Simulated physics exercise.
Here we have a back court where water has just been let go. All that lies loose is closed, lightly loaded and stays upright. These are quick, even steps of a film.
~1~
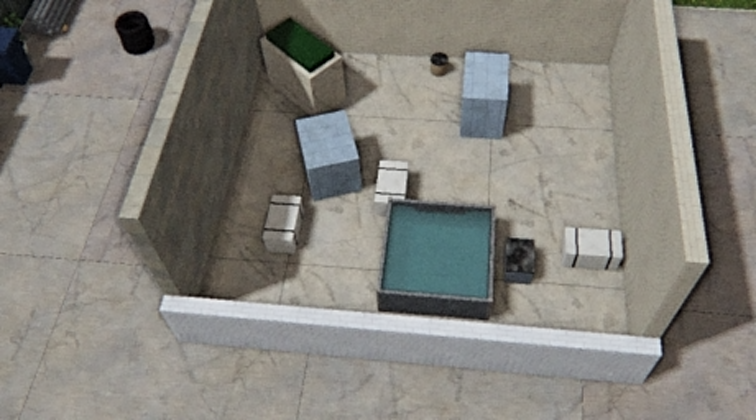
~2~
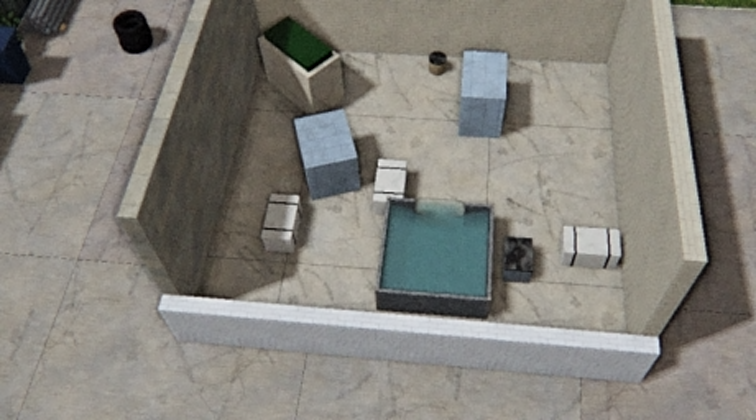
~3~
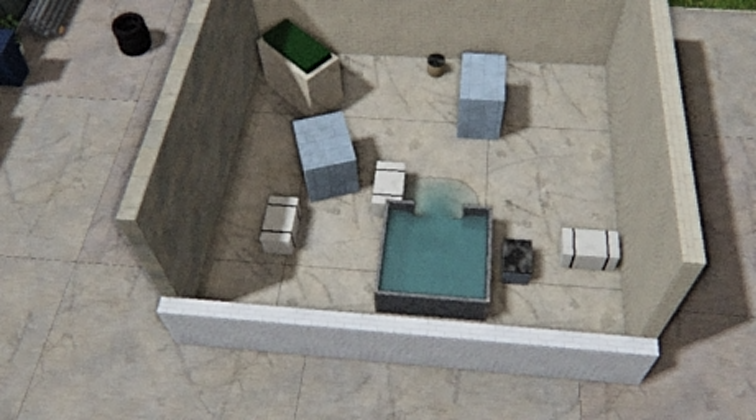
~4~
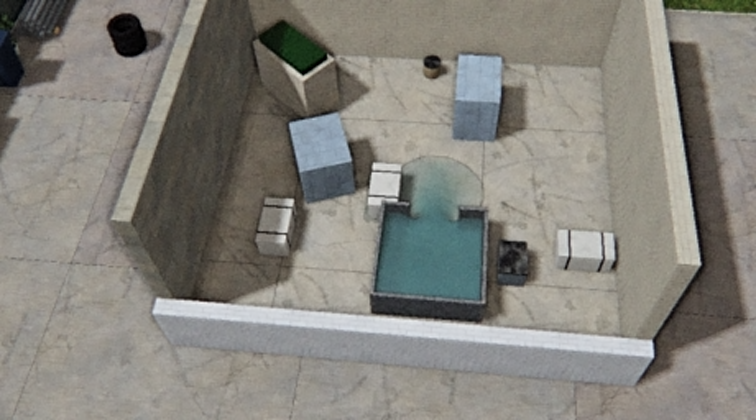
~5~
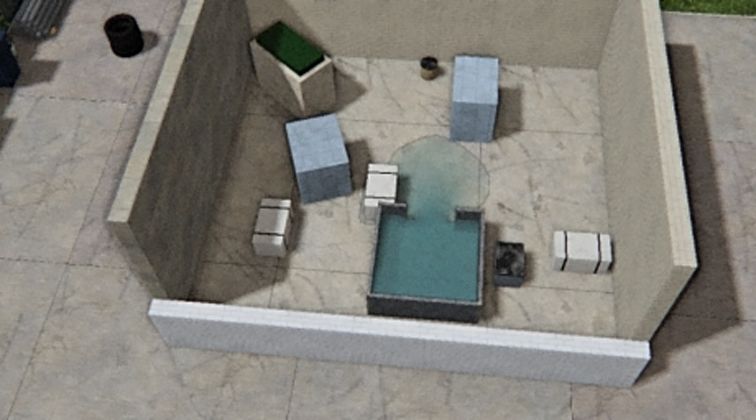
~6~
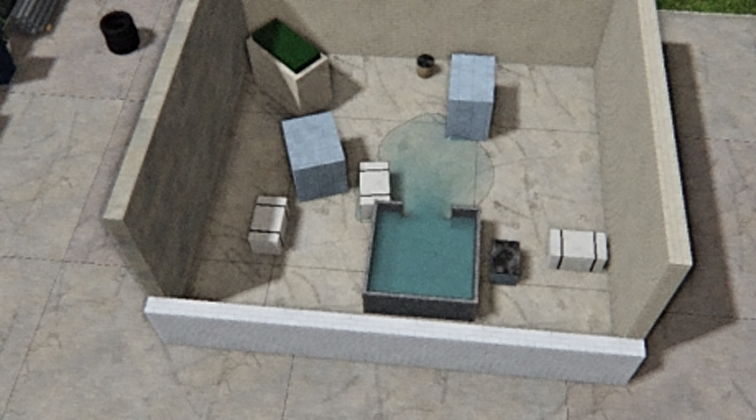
Walled back court with water pouring through a gap in a dark tank's far side and spreading across pale paving between boxes.
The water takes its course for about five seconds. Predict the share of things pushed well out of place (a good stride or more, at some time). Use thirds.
That comes to less than a third.
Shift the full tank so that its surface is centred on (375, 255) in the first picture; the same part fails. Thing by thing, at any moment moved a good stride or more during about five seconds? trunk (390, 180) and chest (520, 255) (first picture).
One after the other: Shifted that much, under that.
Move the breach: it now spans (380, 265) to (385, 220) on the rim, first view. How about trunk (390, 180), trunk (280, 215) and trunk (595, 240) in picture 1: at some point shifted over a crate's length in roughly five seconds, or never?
In that order: Not that far, that far or more, not that far.
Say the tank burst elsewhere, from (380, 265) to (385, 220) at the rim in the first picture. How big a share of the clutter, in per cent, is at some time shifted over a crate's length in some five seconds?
Some 20 per cent.
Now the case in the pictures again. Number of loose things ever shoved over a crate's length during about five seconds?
That makes 0.
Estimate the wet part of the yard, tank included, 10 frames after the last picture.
Some 45 per cent.
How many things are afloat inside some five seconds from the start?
0 of them.
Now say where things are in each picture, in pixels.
The first picture shows a trunk at (392, 182) rests on the ground; a pail at (440, 59), on the bottom; 0 of 5 have shifted.
The second picture shows a trunk at (390, 181), on the bottom; a pail at (438, 58) rests on the ground; 0 of 5 have shifted.
The third picture shows a trunk at (389, 183) rests on the ground; a pail at (436, 60) rests on the ground; 0 of 5 have shifted.
The fourth picture shows a trunk at (385, 184), on the bottom; a pail at (432, 61) rests on the ground; 0 of 5 have shifted.
The fifth picture shows a trunk at (382, 185), on the bottom; a pail at (429, 63) rests on the ground; 0 of 5 have shifted.
The sixth picture shows a trunk at (375, 183), on the bottom, close to its start; a pail at (426, 61), on the bottom; 1 of 5 have shifted.
A moment on, 0 of 5 are well off their spots; 0 afloat.
Next, 0 of 5 are well off their spots; 1 afloat.
Later, 0 of 5 are well off their spots; 0 afloat.
In the end, 0 of 5 are well off their spots, and 0 have been at some point; 0 afloat.
